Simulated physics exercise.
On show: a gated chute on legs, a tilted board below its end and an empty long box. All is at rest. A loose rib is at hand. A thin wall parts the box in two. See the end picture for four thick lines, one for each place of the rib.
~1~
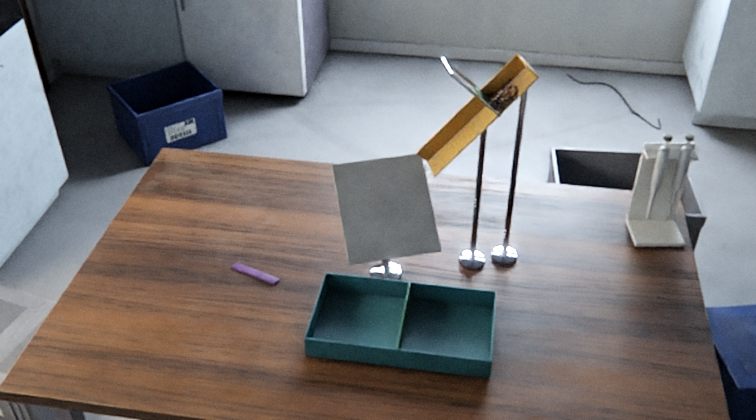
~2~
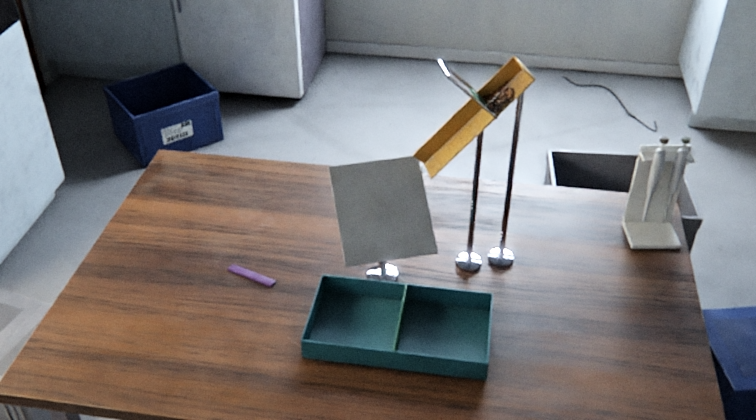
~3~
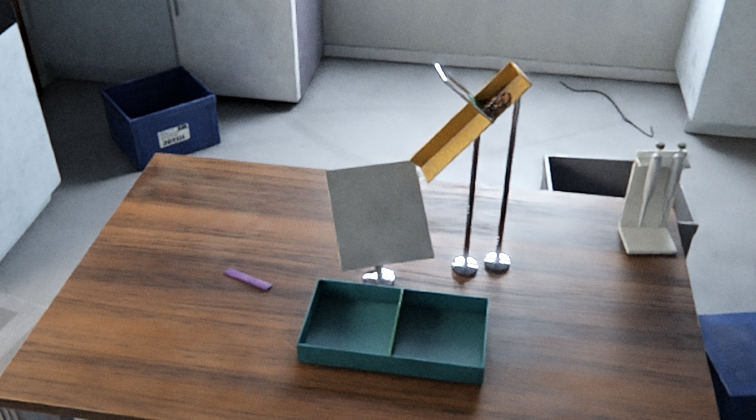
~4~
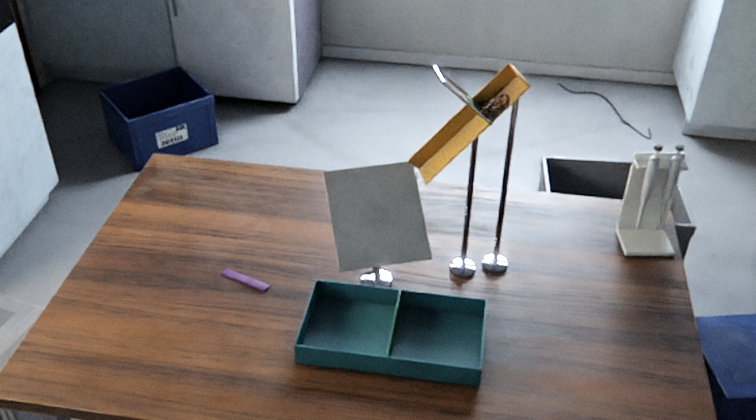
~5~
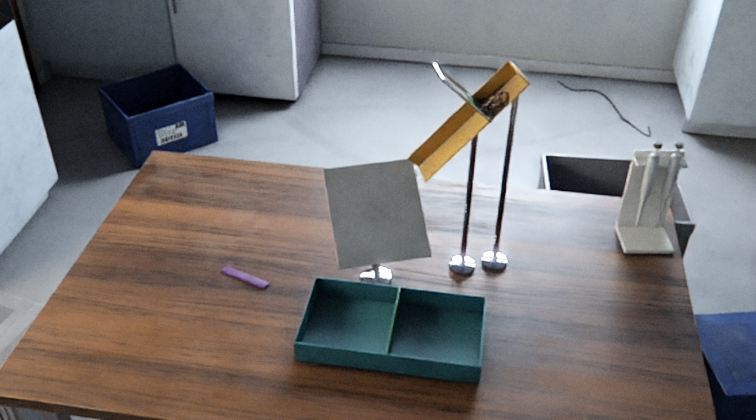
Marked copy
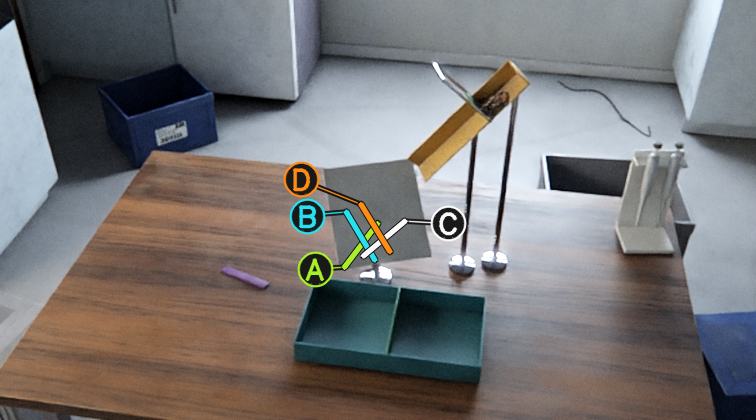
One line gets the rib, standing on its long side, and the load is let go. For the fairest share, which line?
B works best here.
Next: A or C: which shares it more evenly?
That would be A.
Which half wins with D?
More lands on the right.
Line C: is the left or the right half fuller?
More lands on the left.
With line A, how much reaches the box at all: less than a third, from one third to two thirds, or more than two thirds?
Line A gives more than two thirds.
On the marked copy, line A from (377, 223) to (344, 267); line B from (346, 211) to (374, 259); line C from (405, 221) to (363, 255); line D from (361, 204) to (389, 251).
If A is chosen, of what is caught, the larger part in the left half, roughly a quarter in the right.
If B is chosen, of what is caught, roughly half in the left half, roughly half in the right.
If C is chosen, of what is caught, every piece in the left half, not one piece in the right.
If D is chosen, of what is caught, about a tenth in the left half, almost all in the right.
